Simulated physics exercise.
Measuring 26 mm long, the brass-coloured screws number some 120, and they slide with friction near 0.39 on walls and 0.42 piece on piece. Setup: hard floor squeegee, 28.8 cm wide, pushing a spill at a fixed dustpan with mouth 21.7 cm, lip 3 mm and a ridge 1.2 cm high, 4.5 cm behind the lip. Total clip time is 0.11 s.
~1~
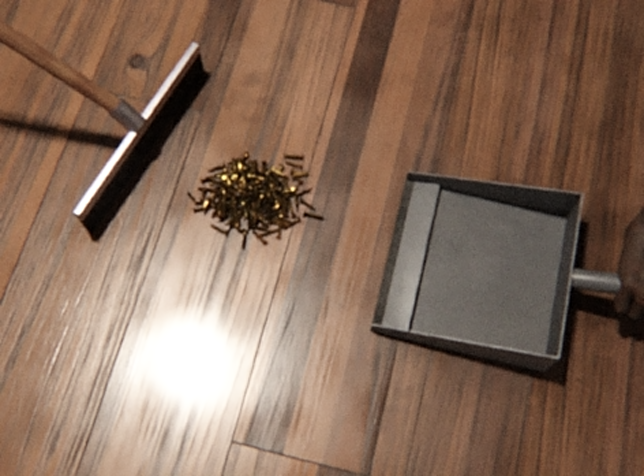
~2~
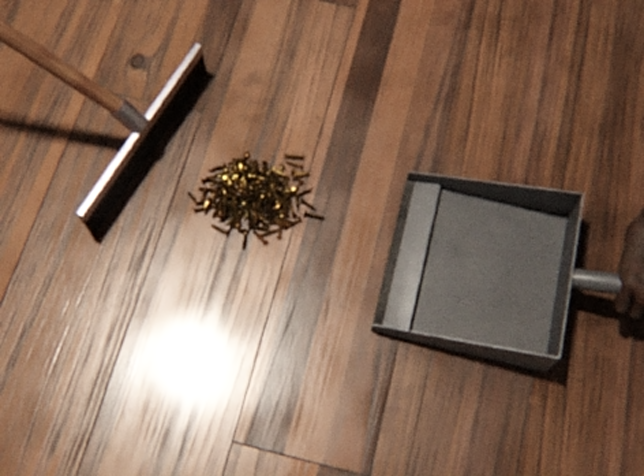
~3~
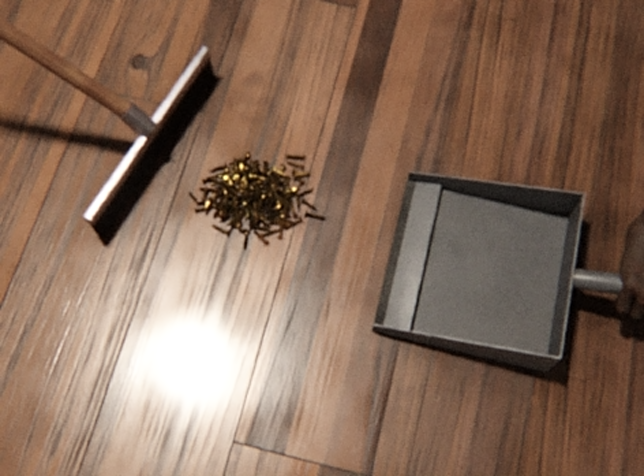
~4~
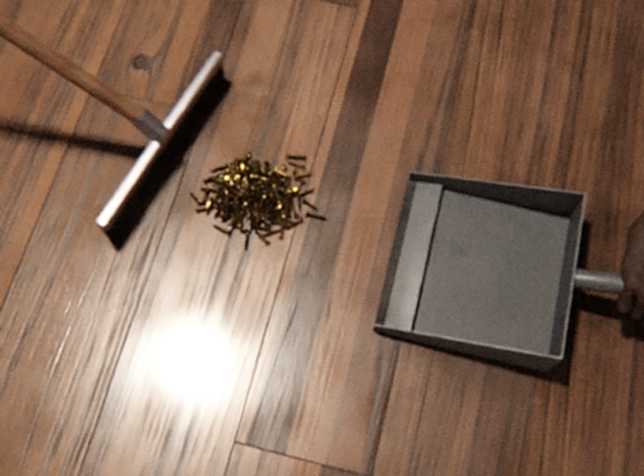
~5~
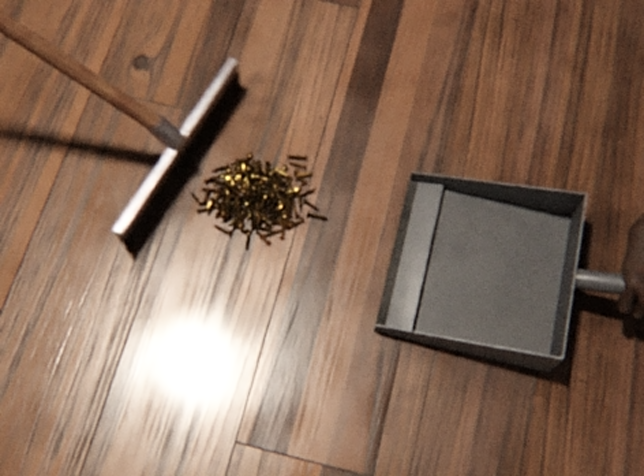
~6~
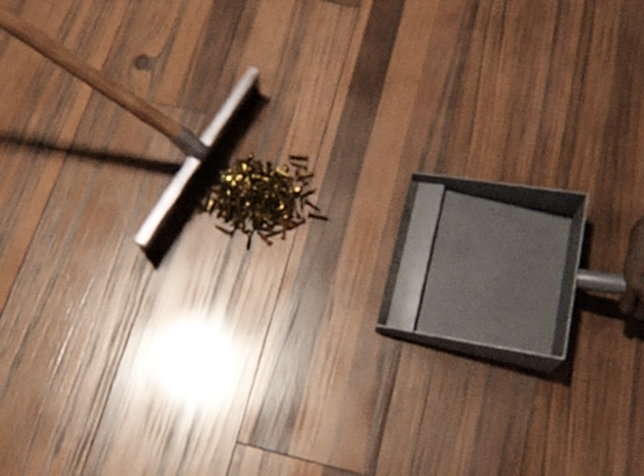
A wooden-handled floor squeegee slides slowly to the right and slightly downward across a wood floor, reaching the near edge of a pile of small brass-coloured pieces, while a gray dustpan on the right stays almost still.
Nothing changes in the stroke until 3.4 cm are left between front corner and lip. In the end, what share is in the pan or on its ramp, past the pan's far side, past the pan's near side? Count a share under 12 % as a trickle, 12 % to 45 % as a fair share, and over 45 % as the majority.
In the end pan: It will be a large share; far side: It will be a small share; near side: It will be a small share.
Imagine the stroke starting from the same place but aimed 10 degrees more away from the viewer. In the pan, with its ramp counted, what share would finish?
Then about 60 per cent.
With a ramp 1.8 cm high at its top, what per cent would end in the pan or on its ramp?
55 %.
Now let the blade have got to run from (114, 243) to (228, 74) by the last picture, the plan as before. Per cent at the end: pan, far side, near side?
Split: Pan = 25, far = 0, near = 20.
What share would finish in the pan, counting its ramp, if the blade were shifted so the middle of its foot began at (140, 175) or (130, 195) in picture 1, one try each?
About 60 and 60 per cent.
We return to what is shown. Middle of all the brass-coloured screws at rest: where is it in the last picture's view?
Once everything settles, the centre is around (410, 278).
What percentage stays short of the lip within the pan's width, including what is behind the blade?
I'd say close to 30 per cent of them.
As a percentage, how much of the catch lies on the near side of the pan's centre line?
Close to 70 %.
Then, 0.08 s after the last picture, middle of the blade 16 cm from the lip; 0 % over the lip, far side 0 %, near side 0 %.
Then, 0.14 s after the last picture, middle of the blade 9 cm from the lip; 0 % over the lip, far side 0 %, near side 0 %.
Then, 0.34 s after the last picture, middle of the blade 7 cm from the lip; 65 % over the lip, far side 0 %, near side 5 %.
In the end, pan 65 %, far side 0 %, near side 5 %, in front of the lip or behind the blade 30 %.
